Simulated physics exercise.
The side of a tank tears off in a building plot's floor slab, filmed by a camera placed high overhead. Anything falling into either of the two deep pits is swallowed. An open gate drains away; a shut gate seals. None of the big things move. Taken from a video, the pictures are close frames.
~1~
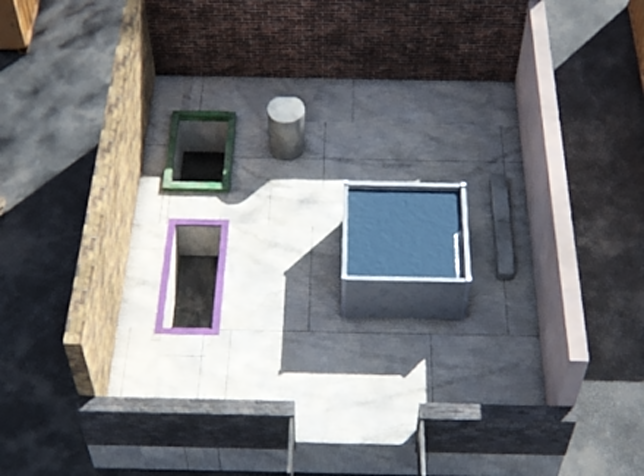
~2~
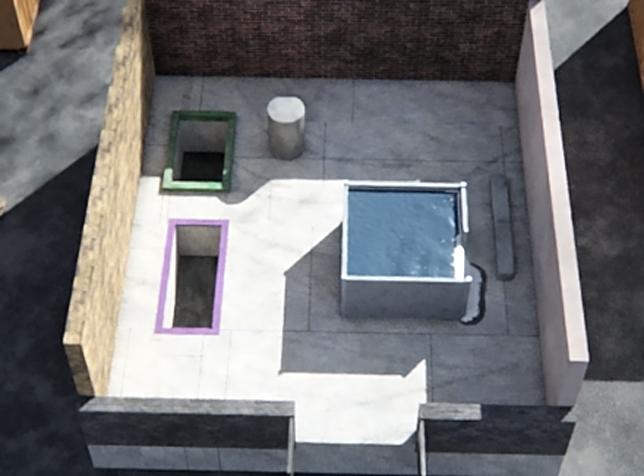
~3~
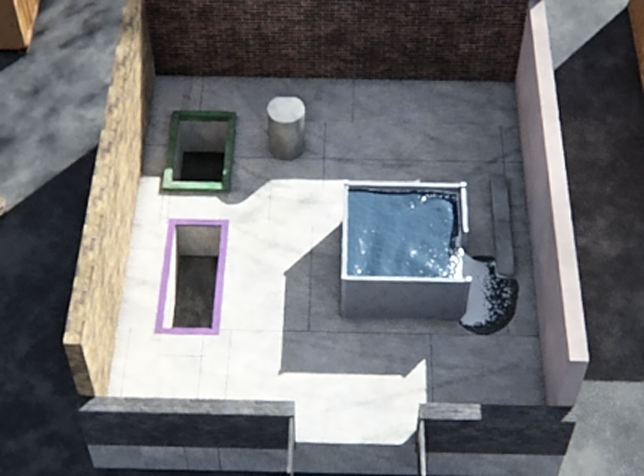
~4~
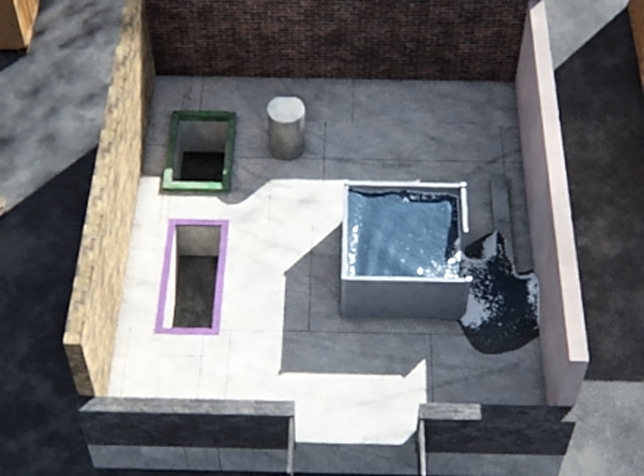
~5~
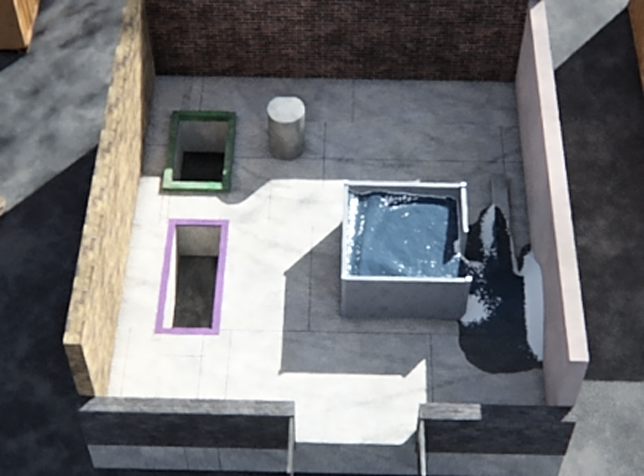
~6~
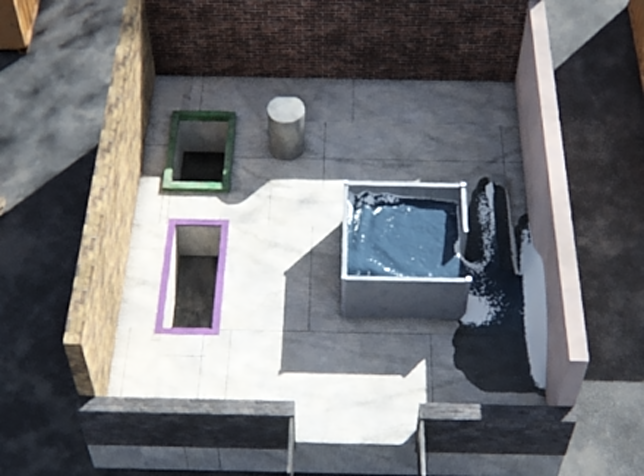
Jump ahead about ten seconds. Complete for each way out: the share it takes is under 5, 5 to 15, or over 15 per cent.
Completed: For the gate it is 5 to 15 per cent; for the purple pit it is over 15 per cent; for the green pit it is under 5 per cent.
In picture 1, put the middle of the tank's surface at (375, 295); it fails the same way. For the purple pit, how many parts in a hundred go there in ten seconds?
Within ten seconds the purple pit collects 12 percent of the total.
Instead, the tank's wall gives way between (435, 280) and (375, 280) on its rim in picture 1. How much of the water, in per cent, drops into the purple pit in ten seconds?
Approximate share, purple: 2 in a hundred.
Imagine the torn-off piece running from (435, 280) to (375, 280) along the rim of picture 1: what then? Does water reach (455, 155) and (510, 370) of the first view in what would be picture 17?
Taking them in order, I'd say not reached and then swamped.
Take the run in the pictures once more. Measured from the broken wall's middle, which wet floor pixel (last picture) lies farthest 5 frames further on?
The wet point farthest out is around (463, 102).
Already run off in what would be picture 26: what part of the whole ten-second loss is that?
It works out at roughly 10 per cent.
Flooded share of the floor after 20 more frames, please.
Close to 60 in a hundred, I think.
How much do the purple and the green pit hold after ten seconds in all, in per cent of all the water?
Roughly 22 and 0 %.
A moment on, water covers 20 % of the floor; the gate 0 %, the purple pit 0 %, the green pit 0 %.
Next, water covers 30 % of the floor; the gate 0 %, the purple pit 0 %, the green pit 0 %.
Then, water covers 60 % of the floor; the gate 2 %, the purple pit 1 %, the green pit 0 %.
Later, water covers 85 % of the floor; the gate 5 %, the purple pit 8 %, the green pit 0 %.
In the end, water covers 95 % of the floor; the gate 7 %, the purple pit 23 %, the green pit 0 %.
